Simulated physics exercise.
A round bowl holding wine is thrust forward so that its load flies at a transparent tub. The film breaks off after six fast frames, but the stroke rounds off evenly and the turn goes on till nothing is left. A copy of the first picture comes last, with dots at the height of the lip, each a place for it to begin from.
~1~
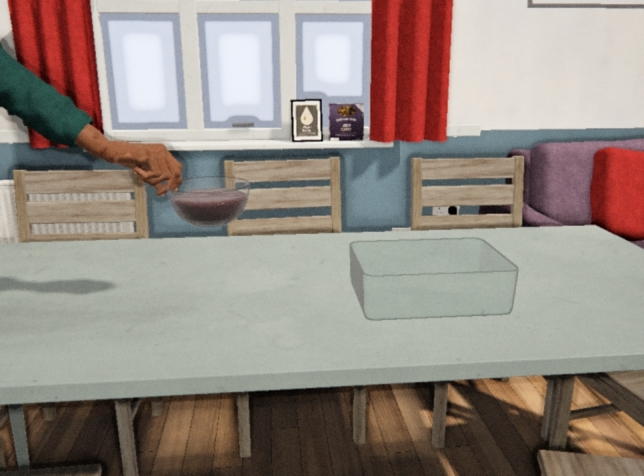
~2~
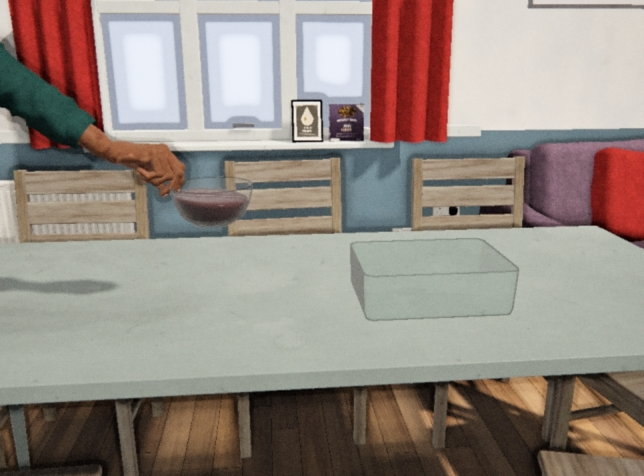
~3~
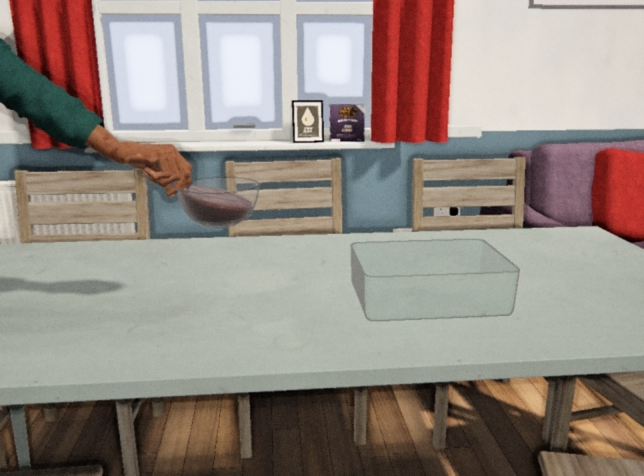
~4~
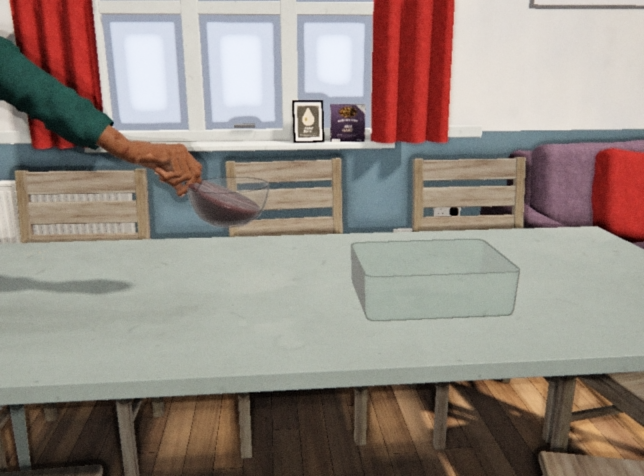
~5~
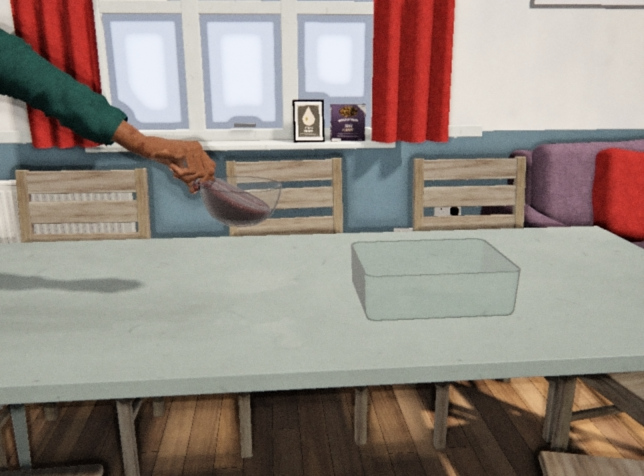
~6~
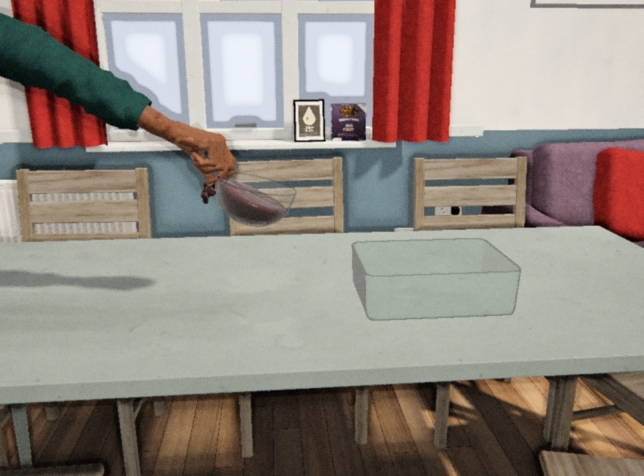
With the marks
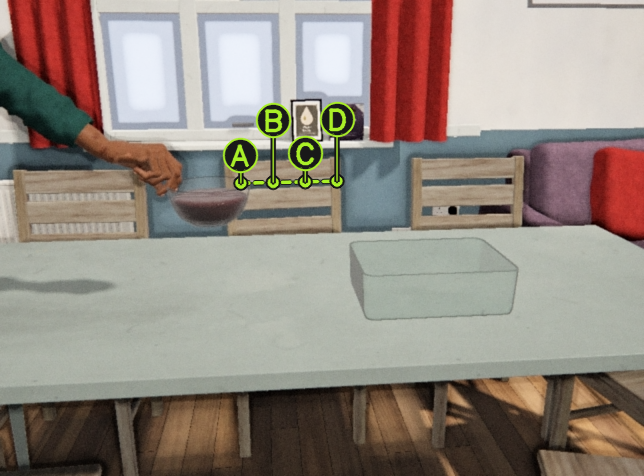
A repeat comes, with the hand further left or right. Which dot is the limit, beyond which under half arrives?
Choose B.
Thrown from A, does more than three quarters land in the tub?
No, less.
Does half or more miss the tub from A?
Yes.
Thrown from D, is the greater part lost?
No, not at all.
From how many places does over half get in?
Three of them.
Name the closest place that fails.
Here it is place A.
On the marked copy, A at (240, 183); B at (273, 182); C at (305, 181); D at (337, 181).
Choosing A, about 32 % lands in the tub, 65 % falls short and 3 % goes beside or beyond.
Choosing B, about 67 % lands in the tub, 27 % falls short and 6 % goes beside or beyond.
Choosing C, about 82 % lands in the tub, 7 % falls short and 10 % goes beside or beyond.
Choosing D, about 84 % lands in the tub, 7 % falls short and 9 % goes beside or beyond.
